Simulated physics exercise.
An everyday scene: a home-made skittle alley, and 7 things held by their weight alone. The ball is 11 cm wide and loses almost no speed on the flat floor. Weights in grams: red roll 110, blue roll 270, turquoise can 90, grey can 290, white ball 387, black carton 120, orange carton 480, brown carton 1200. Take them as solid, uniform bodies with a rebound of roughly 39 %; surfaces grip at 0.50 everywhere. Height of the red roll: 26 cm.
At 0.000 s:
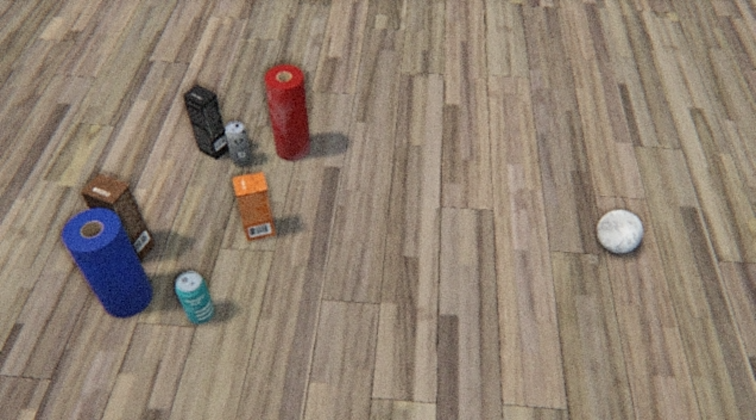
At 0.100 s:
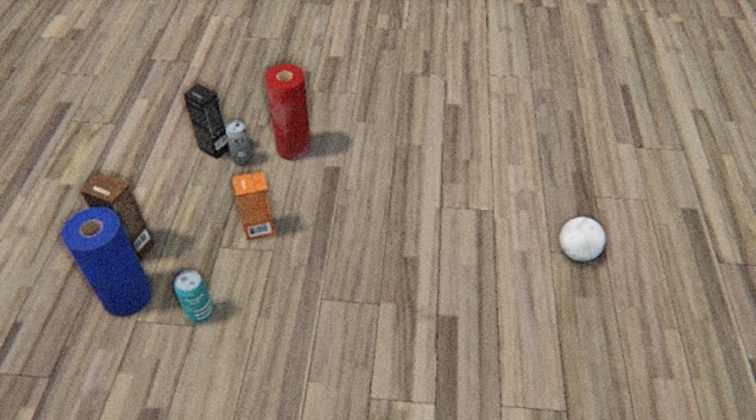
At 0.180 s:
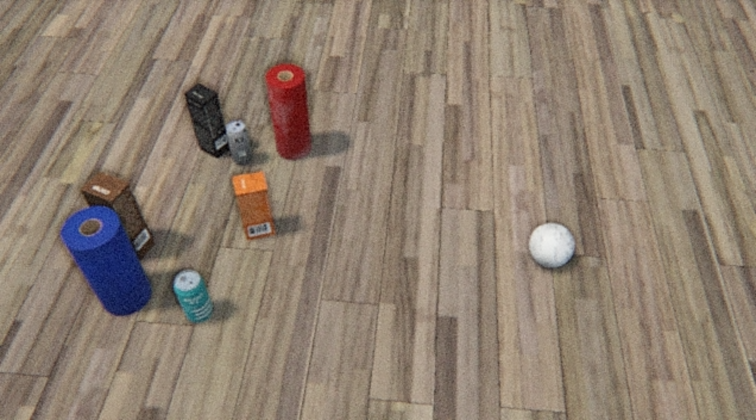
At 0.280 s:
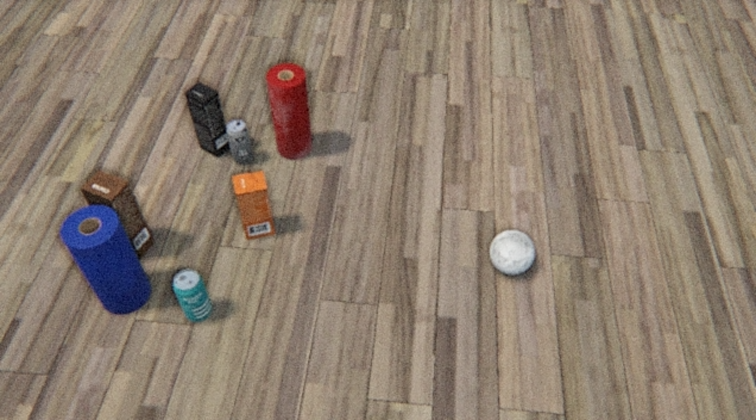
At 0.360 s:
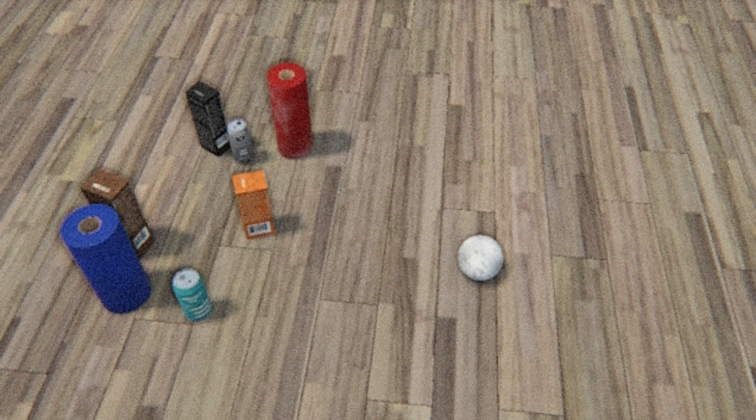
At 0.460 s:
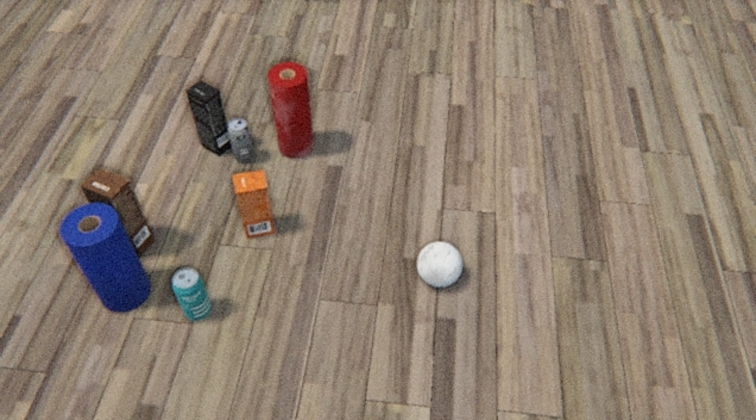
A white ball rolls across a flat wood-plank floor, seen from above at an angle. On the left stand a tall red roll, a black carton and a grey can at the back, an orange carton nearer, and a brown carton, a blue roll and a turquoise can in front. Starting at the right, the ball moves steadily leftward and slightly nearer, while the standing objects stay in place.
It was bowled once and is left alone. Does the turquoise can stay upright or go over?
The turquoise can tips over.
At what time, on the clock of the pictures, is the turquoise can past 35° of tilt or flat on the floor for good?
At about 1.3 s.
Around 0.86 s, ball has run 87 cm; white ball near (272, 289).
Around 1.26 s, ball has run 112 cm; white ball near (162, 306); turquoise can at 35° to upright near (116, 319).
Around 2.46 s, ball has run 131 cm; white ball near (77, 356); turquoise can on its side near (40, 368).
Finally (4.0 s), on their side or leaning hard on the floor, turquoise can; the other 6 still in place (within 8 cm).
